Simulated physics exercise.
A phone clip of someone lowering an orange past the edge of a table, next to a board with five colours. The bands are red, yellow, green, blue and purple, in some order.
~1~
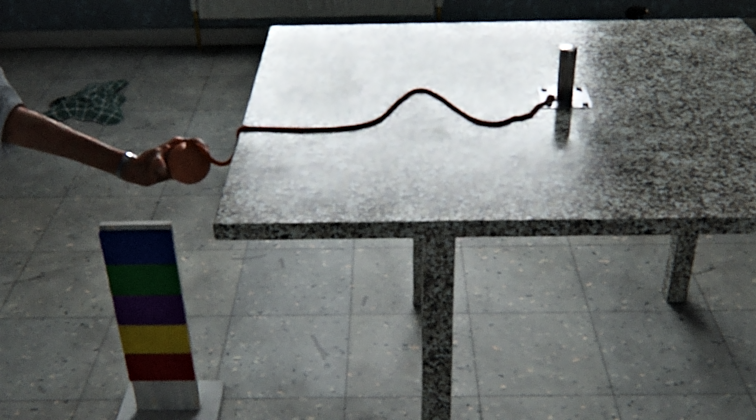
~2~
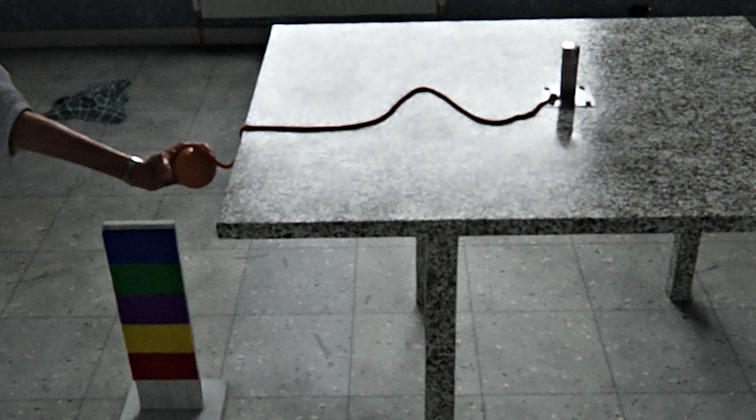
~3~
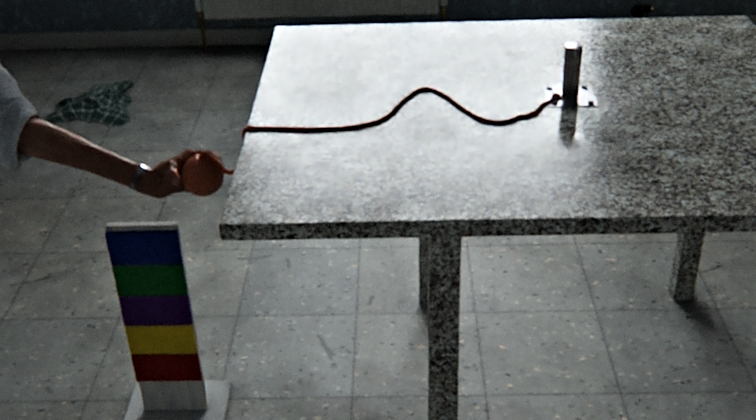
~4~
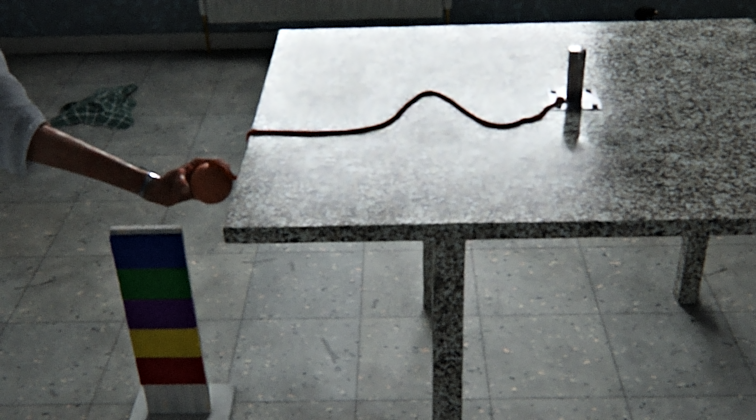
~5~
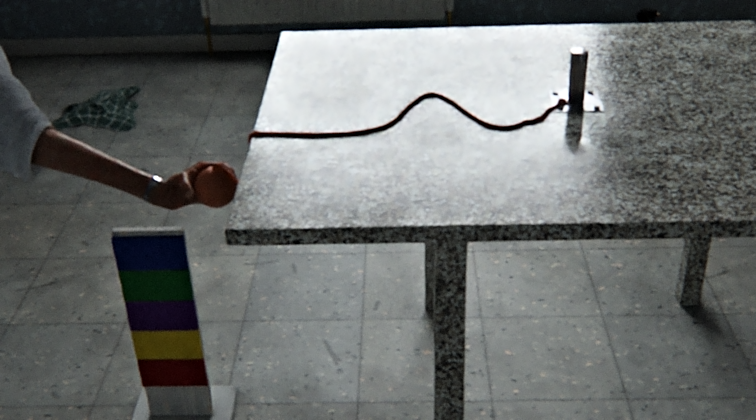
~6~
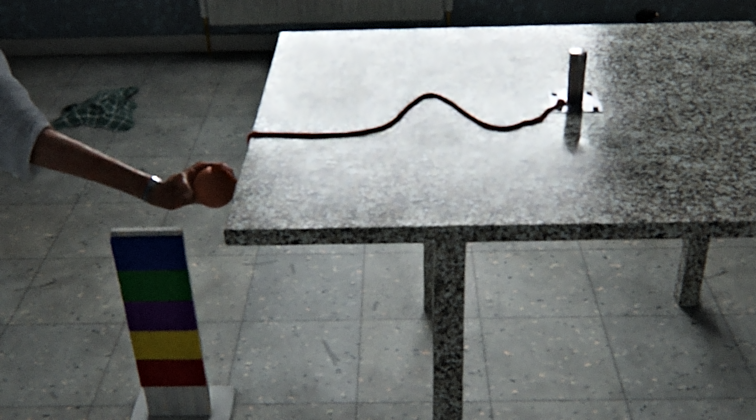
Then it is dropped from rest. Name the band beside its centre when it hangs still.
Its middle rests at the purple band.
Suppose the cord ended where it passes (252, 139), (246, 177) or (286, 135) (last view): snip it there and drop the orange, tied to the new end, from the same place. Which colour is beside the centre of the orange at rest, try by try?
In that order: Blue; green; above them all.
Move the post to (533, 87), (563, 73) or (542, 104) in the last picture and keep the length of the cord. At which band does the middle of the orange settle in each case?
It would be yellow; purple; yellow.
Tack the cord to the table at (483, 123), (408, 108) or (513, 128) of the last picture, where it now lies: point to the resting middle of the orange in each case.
In that order: (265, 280), (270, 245) and (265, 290).
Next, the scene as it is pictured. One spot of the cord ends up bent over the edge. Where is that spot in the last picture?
That spot is around (367, 131).
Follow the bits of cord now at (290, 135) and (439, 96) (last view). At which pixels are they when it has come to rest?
The first at (262, 178), the second at (373, 107).
Early on, orange near (241, 306); level with purple.
Midway, orange near (308, 287); level with purple.
Near the end, orange near (259, 295); level with purple.
Finally, orange near (274, 295); level with purple. The purple one.
